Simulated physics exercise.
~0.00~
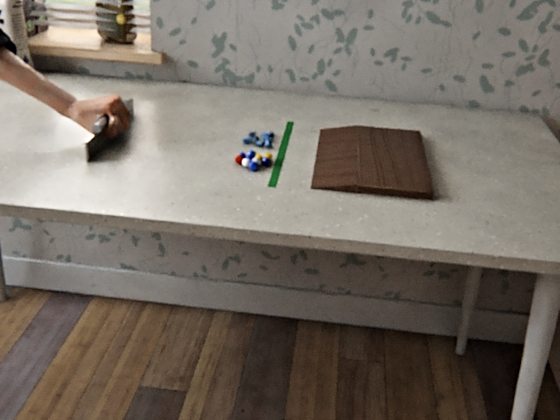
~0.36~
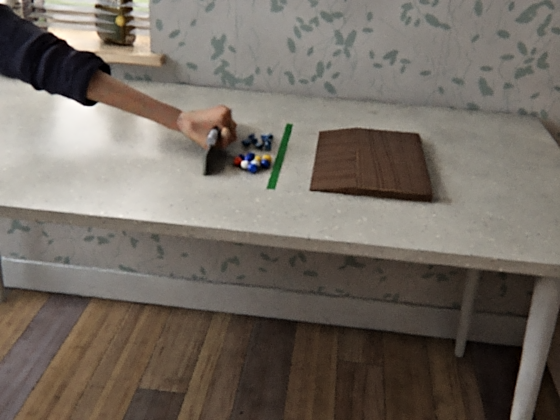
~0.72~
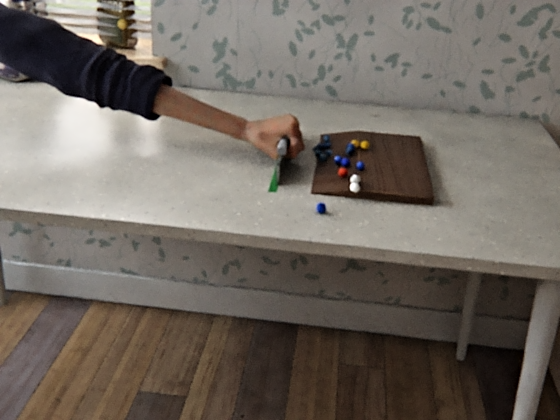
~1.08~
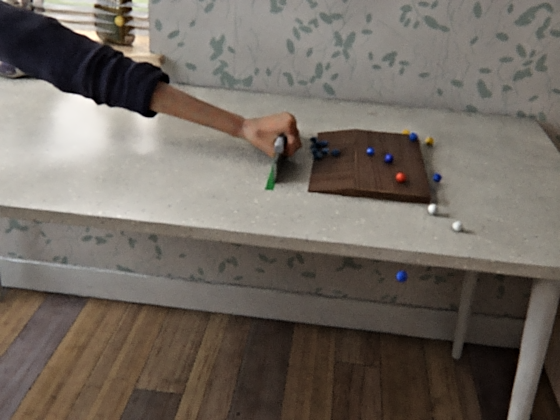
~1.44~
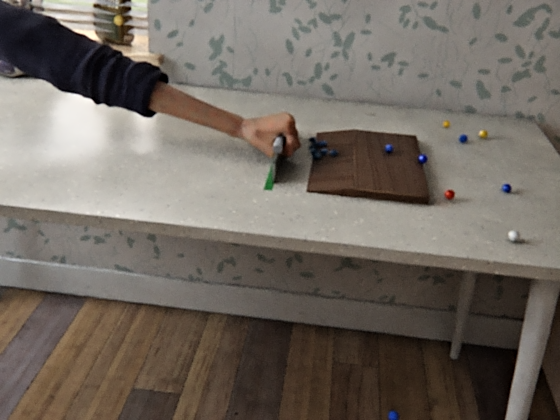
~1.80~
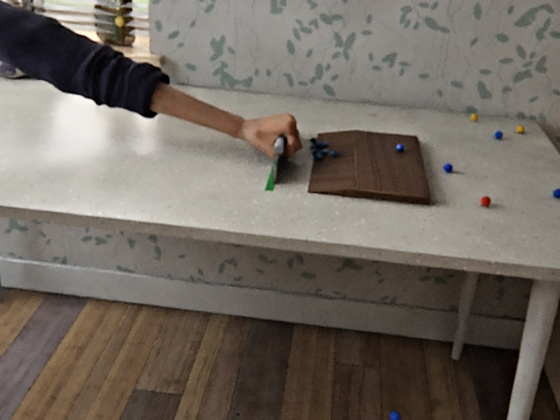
We see a hand push a scraper right across a pale table into two small groups of loose pieces, stopping at green tape before a brown ramp; colourful balls roll over and beyond it, some dropping off the table, while dark blue pieces stay around the ramp's near edge.
